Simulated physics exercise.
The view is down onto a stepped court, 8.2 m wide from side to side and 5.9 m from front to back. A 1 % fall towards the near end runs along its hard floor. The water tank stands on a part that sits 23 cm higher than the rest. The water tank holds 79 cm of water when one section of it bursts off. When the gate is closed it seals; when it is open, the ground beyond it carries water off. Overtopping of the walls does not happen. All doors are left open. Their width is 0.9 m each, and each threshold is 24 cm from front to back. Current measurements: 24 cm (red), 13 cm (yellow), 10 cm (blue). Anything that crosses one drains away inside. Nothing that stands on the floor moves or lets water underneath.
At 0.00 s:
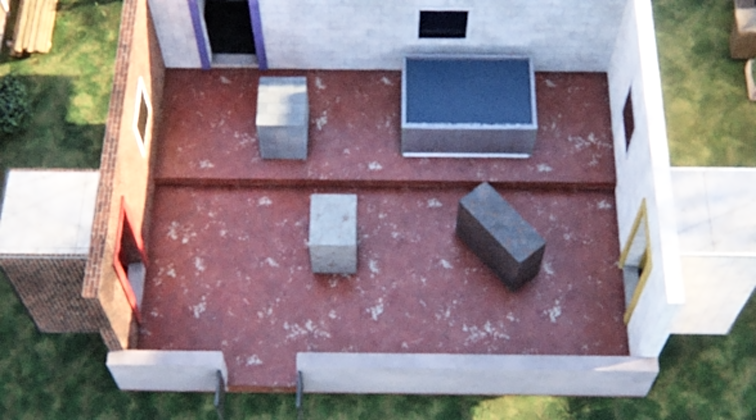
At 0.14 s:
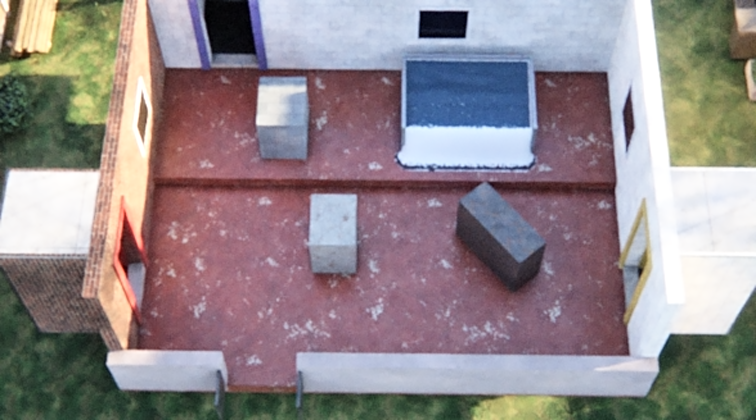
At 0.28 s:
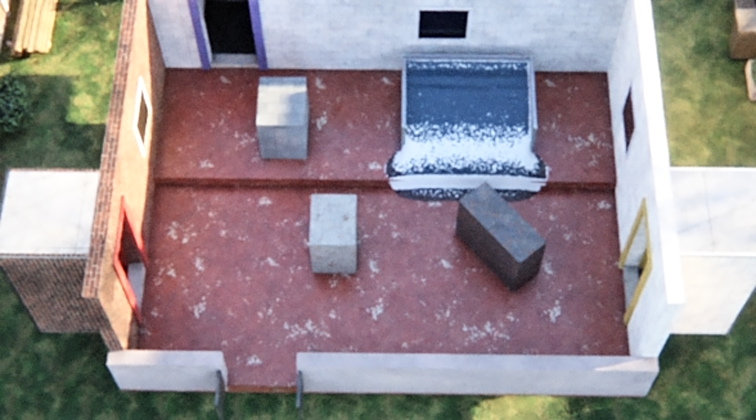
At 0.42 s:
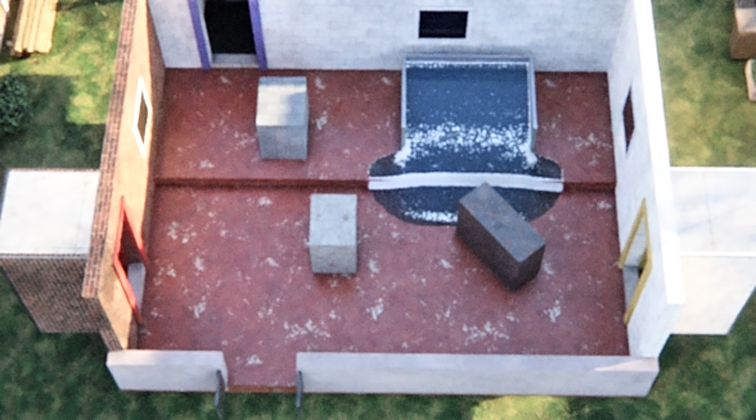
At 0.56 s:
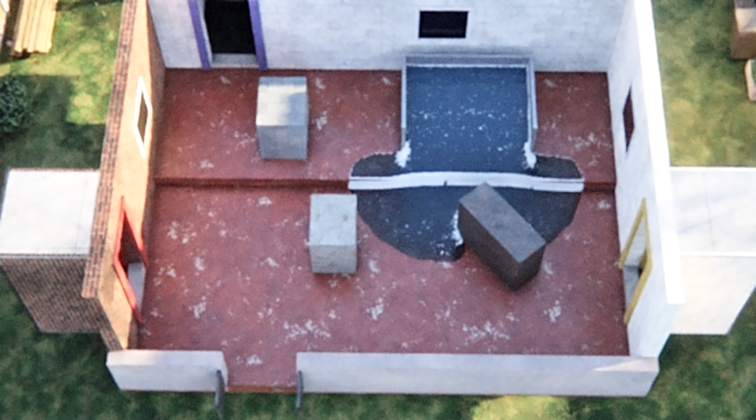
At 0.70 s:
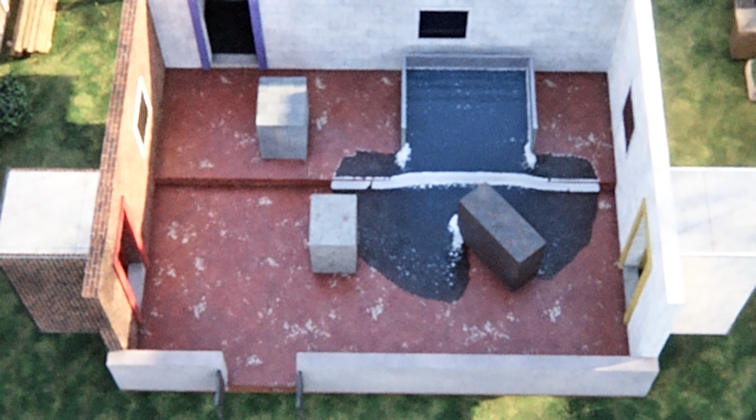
The clip shows a walled red court from above as dark water bursts from the near side of a tank, drops over a low step in a white foamy line, and spreads around a dark block across the lower floor.
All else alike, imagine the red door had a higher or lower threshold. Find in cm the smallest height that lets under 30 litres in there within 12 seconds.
The smallest such height is close to 8.5 cm.
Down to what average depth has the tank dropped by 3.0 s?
Roughly 10 cm on average.
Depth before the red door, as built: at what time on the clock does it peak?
Near 8.0 seconds.
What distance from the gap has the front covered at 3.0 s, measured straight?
Around 6.8 m out.
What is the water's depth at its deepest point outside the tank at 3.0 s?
Max depth: About 32 cm.
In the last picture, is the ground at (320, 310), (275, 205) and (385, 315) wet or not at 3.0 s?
Those three come out soaked, soaked and soaked, in that order.
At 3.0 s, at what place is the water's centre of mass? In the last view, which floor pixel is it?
Roughly (452, 272).
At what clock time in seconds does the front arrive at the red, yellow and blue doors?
Arrival: Red 3.4 s, yellow 1.2 s, blue not in the 12 s.
After 1.4 s water covers 35 % of the floor, deepest (46 cm) near (480, 210); it has not reached the red door.
After 3.0 s water covers 50 % of the floor, deepest (32 cm) near (627, 376); it has not reached the red door.
After 12.0 s water covers 65 % of the floor, deepest (12 cm) near (386, 373); 8 cm at the red door, 0 litres in over its 24 cm threshold.
At the red door as built, the water arrived by 3.4 s and peaked near 16 cm at 8.2 s.
Run again over the same 12 s with other heights there, 42 litres in over 7.5 cm, 11 litres over 10.5 cm. The limit of 30 litres is kept from about 8.5 cm up.
